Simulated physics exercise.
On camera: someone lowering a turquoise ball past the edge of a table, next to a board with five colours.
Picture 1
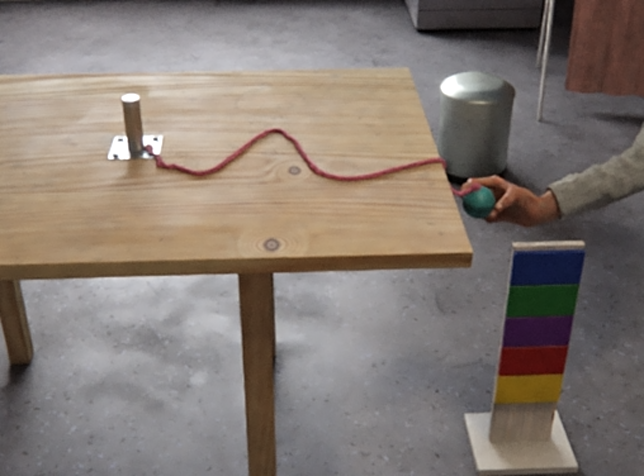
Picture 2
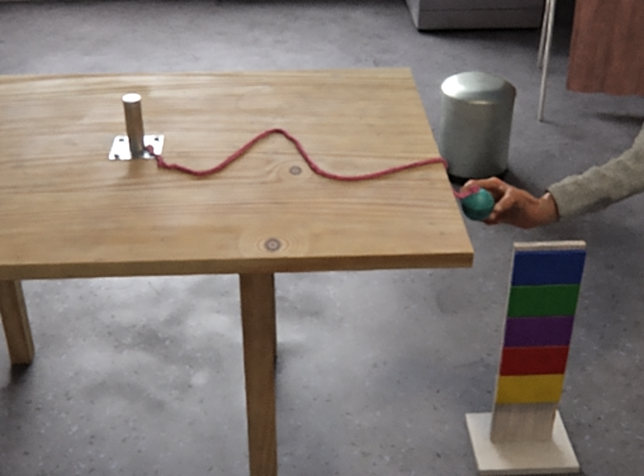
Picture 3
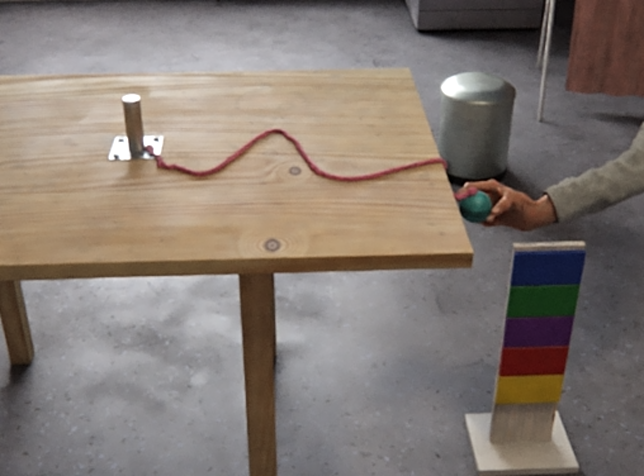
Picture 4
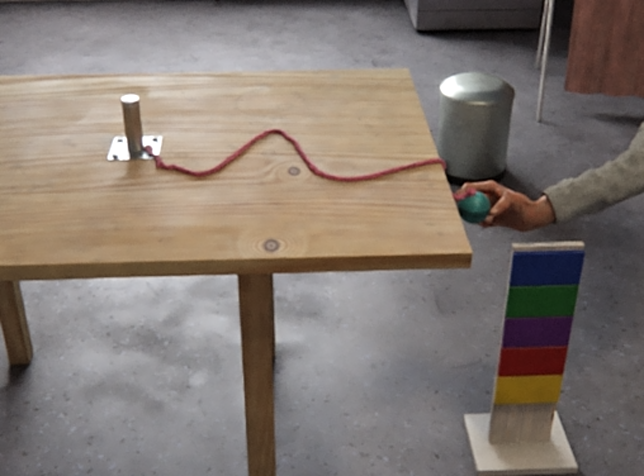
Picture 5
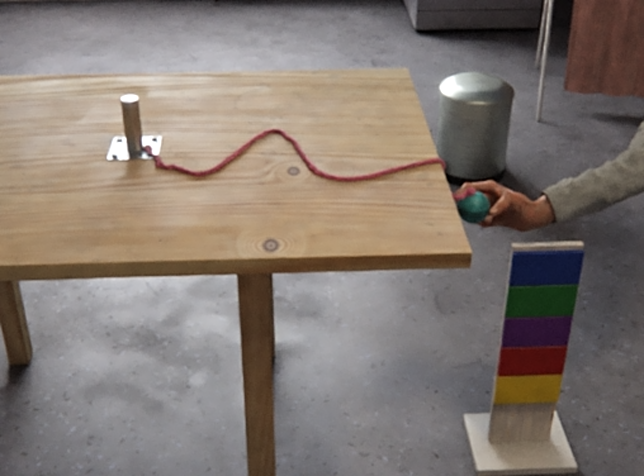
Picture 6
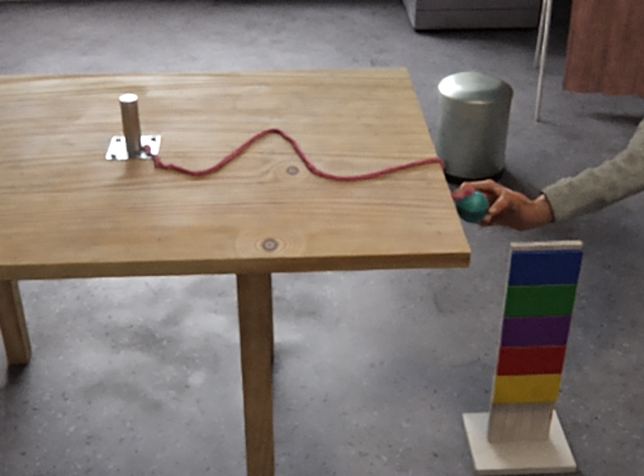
To begin with, a hand holds a turquoise ball just off the right edge of a wooden table, with a red cord running in loose curves from a metal post across the tabletop. The hand, ball and cord stay almost perfectly still throughout, above a stand of coloured bands.
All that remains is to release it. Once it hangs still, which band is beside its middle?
The red one.
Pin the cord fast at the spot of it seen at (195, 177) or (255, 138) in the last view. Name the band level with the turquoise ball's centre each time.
In that order: Purple; green.
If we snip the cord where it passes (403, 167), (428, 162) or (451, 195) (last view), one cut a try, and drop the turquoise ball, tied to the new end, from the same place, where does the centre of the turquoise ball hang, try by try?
The places are (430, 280), (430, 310) and (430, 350).
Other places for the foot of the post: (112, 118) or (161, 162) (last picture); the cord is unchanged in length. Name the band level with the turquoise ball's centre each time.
Try by try: Purple; yellow.
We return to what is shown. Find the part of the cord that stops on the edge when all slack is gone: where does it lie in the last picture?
That spot is around (305, 159).
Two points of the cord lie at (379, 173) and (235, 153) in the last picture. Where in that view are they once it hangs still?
The first at (430, 247), the second at (300, 151).
Early on, ball near (457, 333); level with purple.
Midway, ball near (400, 348); level with red.
Near the end, ball near (433, 360); level with red.
Finally, ball near (421, 361); level with red. The cord holds its middle at red.
